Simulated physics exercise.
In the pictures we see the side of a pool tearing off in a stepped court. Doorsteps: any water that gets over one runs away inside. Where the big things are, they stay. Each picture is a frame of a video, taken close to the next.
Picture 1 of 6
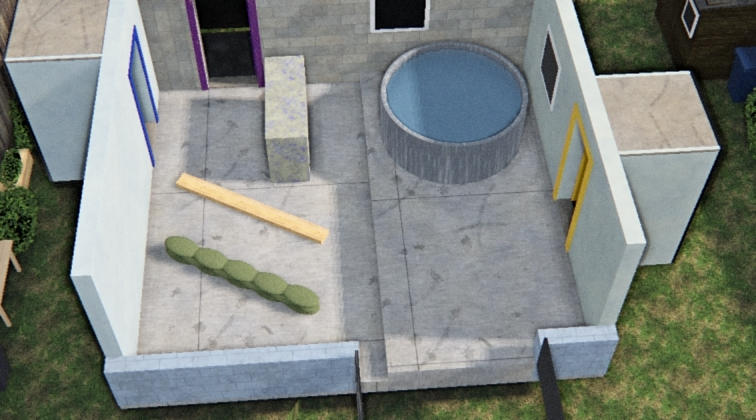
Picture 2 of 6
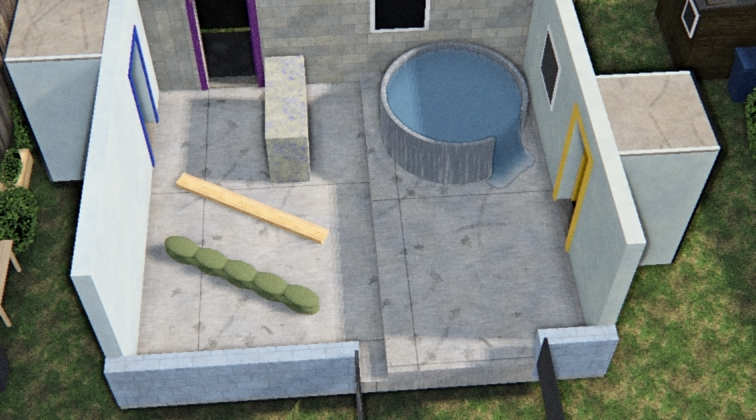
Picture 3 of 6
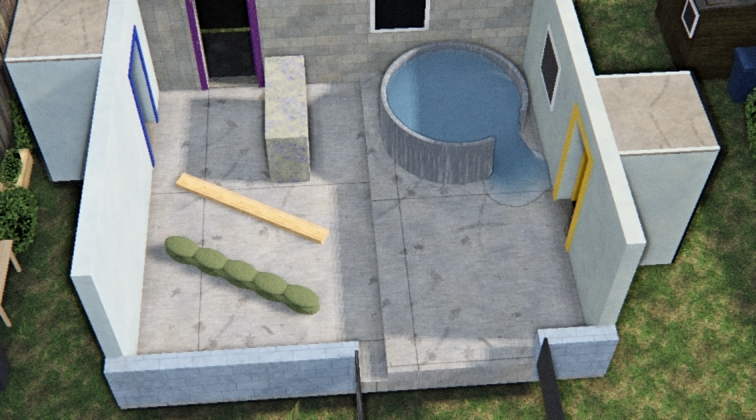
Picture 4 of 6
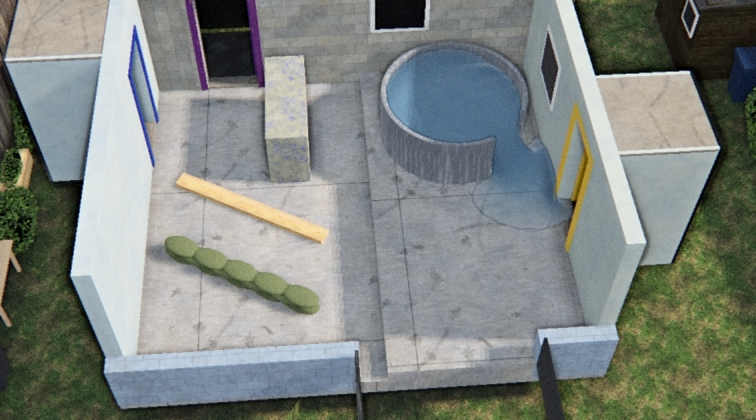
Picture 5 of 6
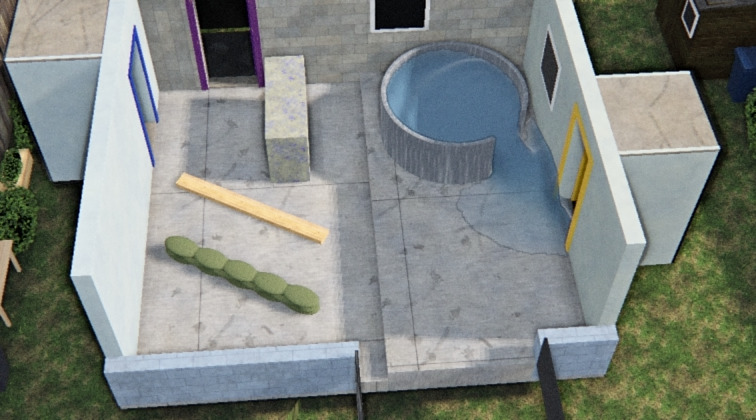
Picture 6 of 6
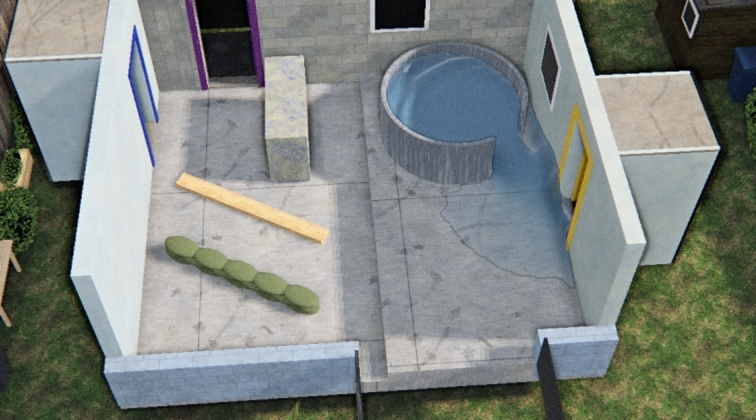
The footage shows a round pool in a walled, stepped courtyard as its right side opens and water pours out, spreading across the paving towards the yellow-framed doorway, then along the right wall and forward over the floor.
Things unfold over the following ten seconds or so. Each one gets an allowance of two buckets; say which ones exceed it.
Going through them: The purple door does not exceed it; the blue door does not exceed it; the yellow door exceeds it.
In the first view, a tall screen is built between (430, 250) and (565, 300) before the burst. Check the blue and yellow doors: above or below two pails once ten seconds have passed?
Result - blue door overshoots, yellow door overshoots.
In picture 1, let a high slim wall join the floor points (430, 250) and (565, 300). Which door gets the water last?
I'd go with the blue door.
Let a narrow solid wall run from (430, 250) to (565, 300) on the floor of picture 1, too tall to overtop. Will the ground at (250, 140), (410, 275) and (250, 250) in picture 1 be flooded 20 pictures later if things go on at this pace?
Listed order: Spared, swamped, spared.
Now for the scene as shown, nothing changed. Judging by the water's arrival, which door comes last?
That would be the blue door.
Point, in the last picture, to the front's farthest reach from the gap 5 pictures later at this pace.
Somewhere about (587, 344).
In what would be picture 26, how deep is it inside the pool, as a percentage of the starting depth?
About 46 per cent.
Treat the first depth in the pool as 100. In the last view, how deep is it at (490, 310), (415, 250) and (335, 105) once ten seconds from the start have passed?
My figures are about 8, 0 and 2 percent.
A moment on, water covers 20 % of the floor; the purple door not reached, the blue door not reached, the yellow door far over two buckets in.
Next, water covers 25 % of the floor; the purple door not reached, the blue door not reached, the yellow door far over two buckets in.
Then, water covers 35 % of the floor; the purple door not reached, the blue door not reached, the yellow door far over two buckets in.
Later, water covers 60 % of the floor; the purple door wet at the sill, nothing in, the blue door wet at the sill, nothing in, the yellow door far over two buckets in.
In the end, water covers 75 % of the floor; the purple door wet at the sill, nothing in, the blue door wet at the sill, nothing in, the yellow door far over two buckets in.
